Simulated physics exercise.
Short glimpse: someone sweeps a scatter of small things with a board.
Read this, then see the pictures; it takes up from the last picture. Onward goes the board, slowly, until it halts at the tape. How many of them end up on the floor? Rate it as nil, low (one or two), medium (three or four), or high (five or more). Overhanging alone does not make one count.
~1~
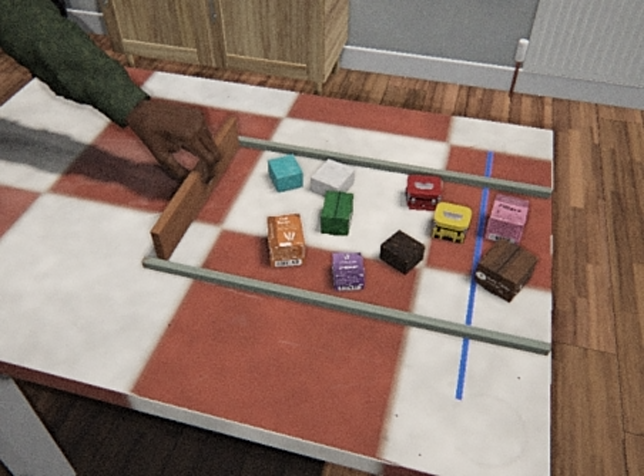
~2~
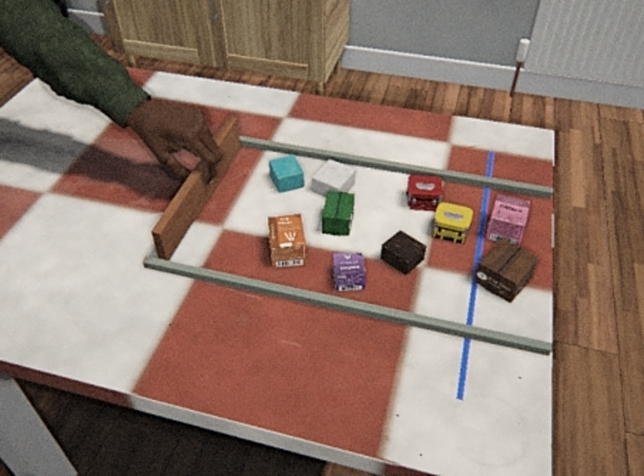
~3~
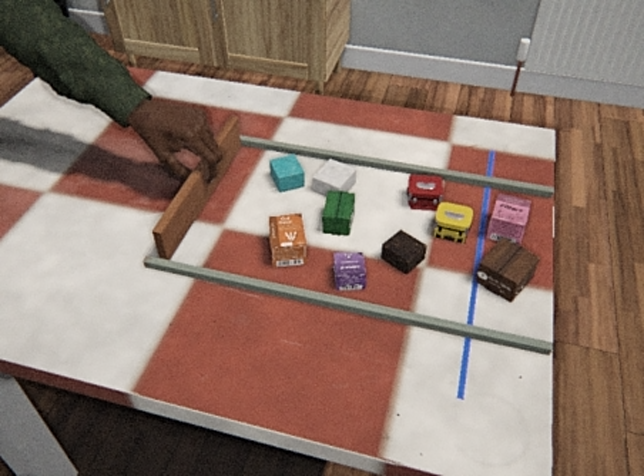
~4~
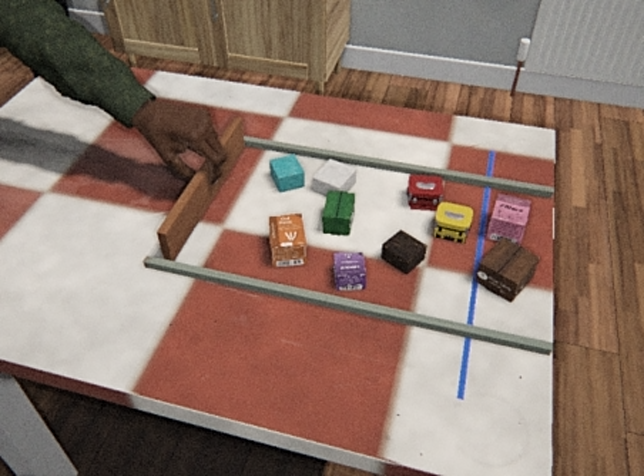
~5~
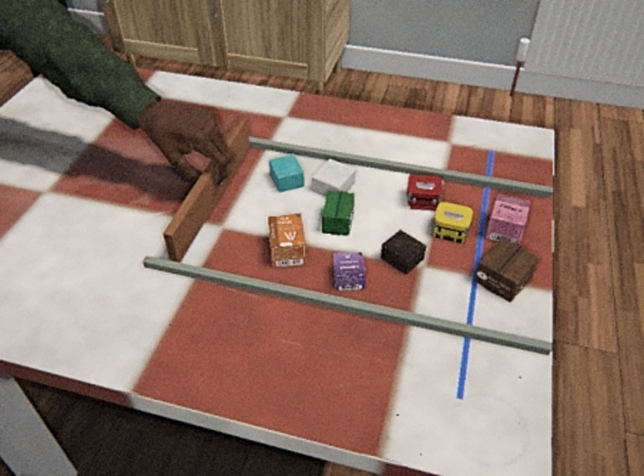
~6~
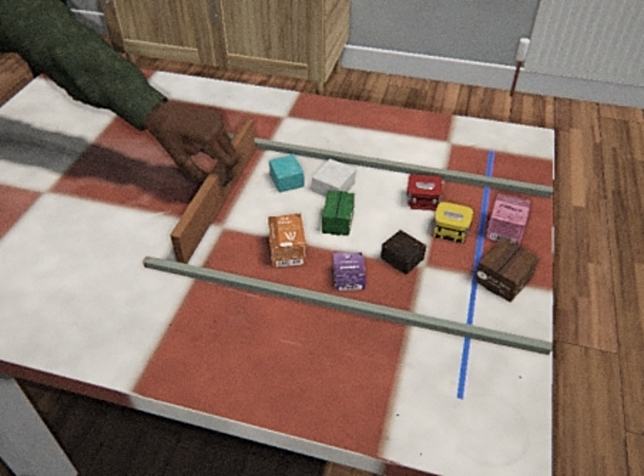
Medium, three or four.
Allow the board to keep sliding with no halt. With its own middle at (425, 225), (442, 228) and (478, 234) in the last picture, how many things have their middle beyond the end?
Going through the three places, I get 0, 0 and 3.
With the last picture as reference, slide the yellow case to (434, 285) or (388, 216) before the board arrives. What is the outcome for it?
First: Gone; second: Safe.
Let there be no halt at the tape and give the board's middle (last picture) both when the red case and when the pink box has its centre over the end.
The middle sits near (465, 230) for the first and near (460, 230) for the other.
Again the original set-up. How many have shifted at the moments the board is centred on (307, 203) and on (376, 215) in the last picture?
Answer - first 3, then 7.
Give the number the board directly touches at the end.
Contact count: 3.
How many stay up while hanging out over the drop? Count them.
0 in all.
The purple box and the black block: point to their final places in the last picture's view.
First at (529, 309); second at (530, 265).
A little later, none off yet; brown box at rest near (506, 270); pink box at rest near (508, 219); yellow case at rest near (452, 223).
Next, none off yet; brown box shifted a little near (530, 277); pink box shifted about its own width near (548, 234); yellow case shifted about its own width near (489, 231).
When it is over, the number that fall off is three or four; down, red case, pink box and brown box.
